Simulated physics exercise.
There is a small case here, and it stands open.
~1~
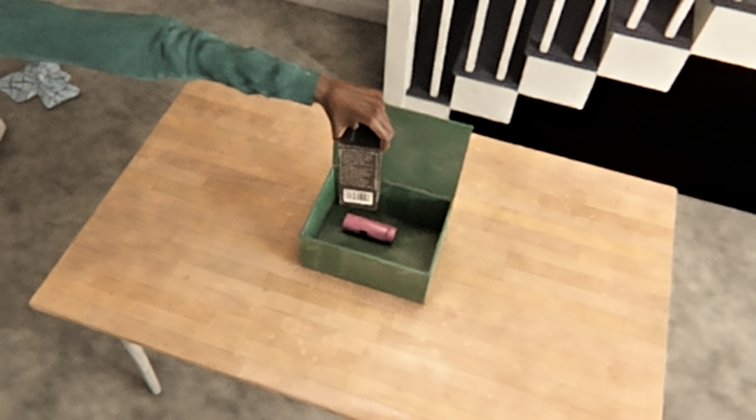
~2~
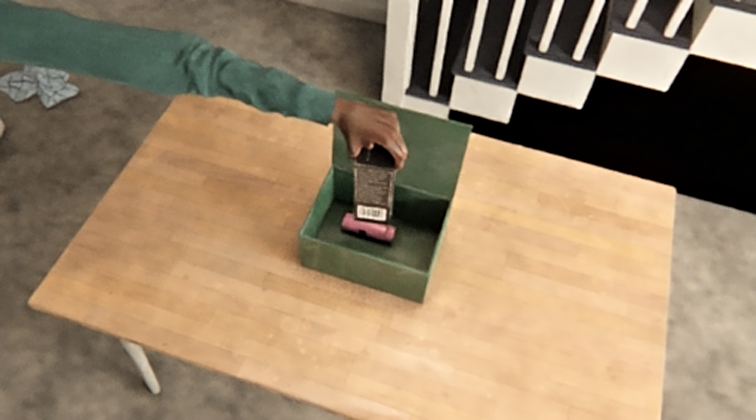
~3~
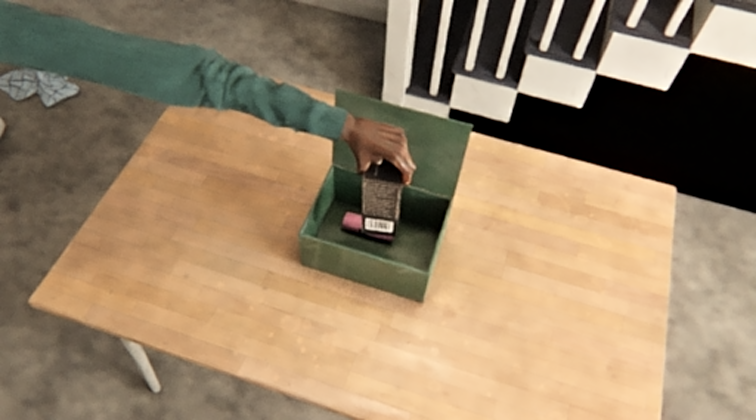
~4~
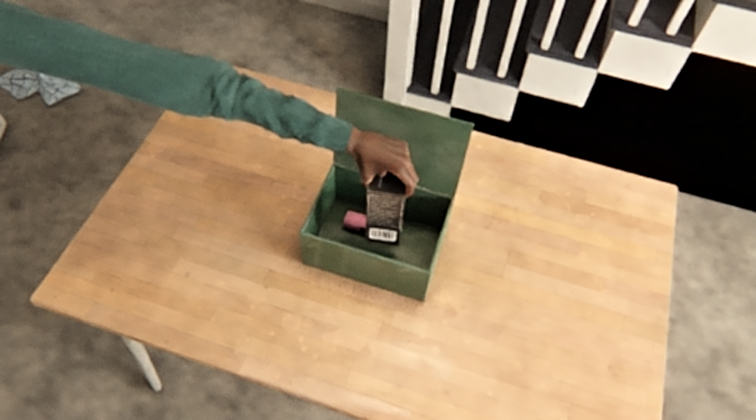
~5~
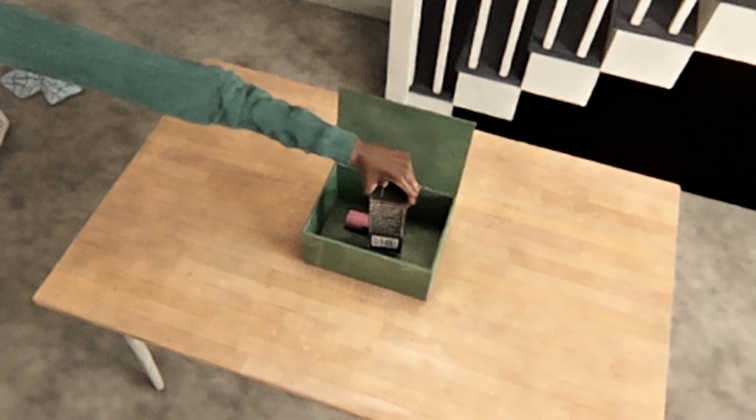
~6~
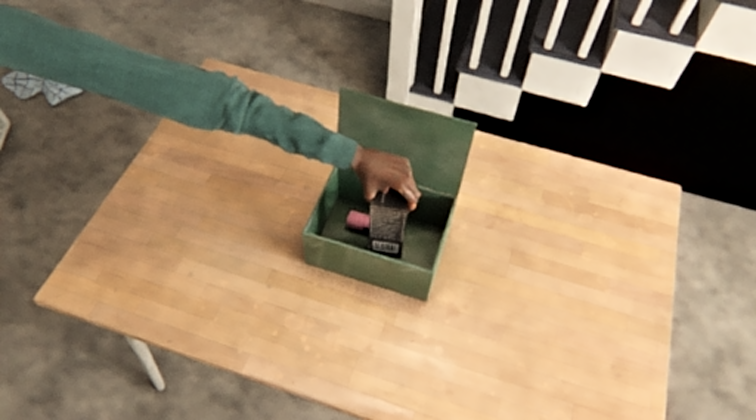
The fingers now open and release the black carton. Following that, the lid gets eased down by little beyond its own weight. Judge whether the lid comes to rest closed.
It does not; the lid stays raised.
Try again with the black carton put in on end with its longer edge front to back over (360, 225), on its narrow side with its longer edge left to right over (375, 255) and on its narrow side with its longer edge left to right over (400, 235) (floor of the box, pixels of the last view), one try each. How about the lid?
So, first it won't go down, then it goes down fine, and finally it goes down fine.
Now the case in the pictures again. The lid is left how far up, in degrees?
Lid angle from rim - close to 35°.
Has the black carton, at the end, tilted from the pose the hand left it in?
By the end the black carton has kept its angle.
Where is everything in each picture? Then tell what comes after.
The first picture shows still above its spot; black carton (361, 168); pink shaker (370, 229).
The second picture shows still above its spot; black carton (375, 185); pink shaker (369, 228).
The third picture shows still above its spot; black carton (382, 199).
The fourth picture shows still above its spot; black carton (386, 209).
The fifth picture shows still above its spot; black carton (388, 217).
The sixth picture shows put in, still held; black carton (388, 222).
Then, 0.90 s past the last view, lid starting down; black carton displaced a little near (388, 233).
Then, 1.40 s past the last view, lid 79° above the rim; black carton displaced a little near (388, 233).
Then, 1.60 s past the last view, lid 61° above the rim; black carton displaced a little near (388, 233).
Then, 1.80 s past the last view, lid 37° above the rim; black carton displaced a little near (388, 233).
Finally, lid 37° above the rim; moved from the start, black carton; pink shaker still in place. Final places as the last picture's camera would see them, black carton near (388, 233).
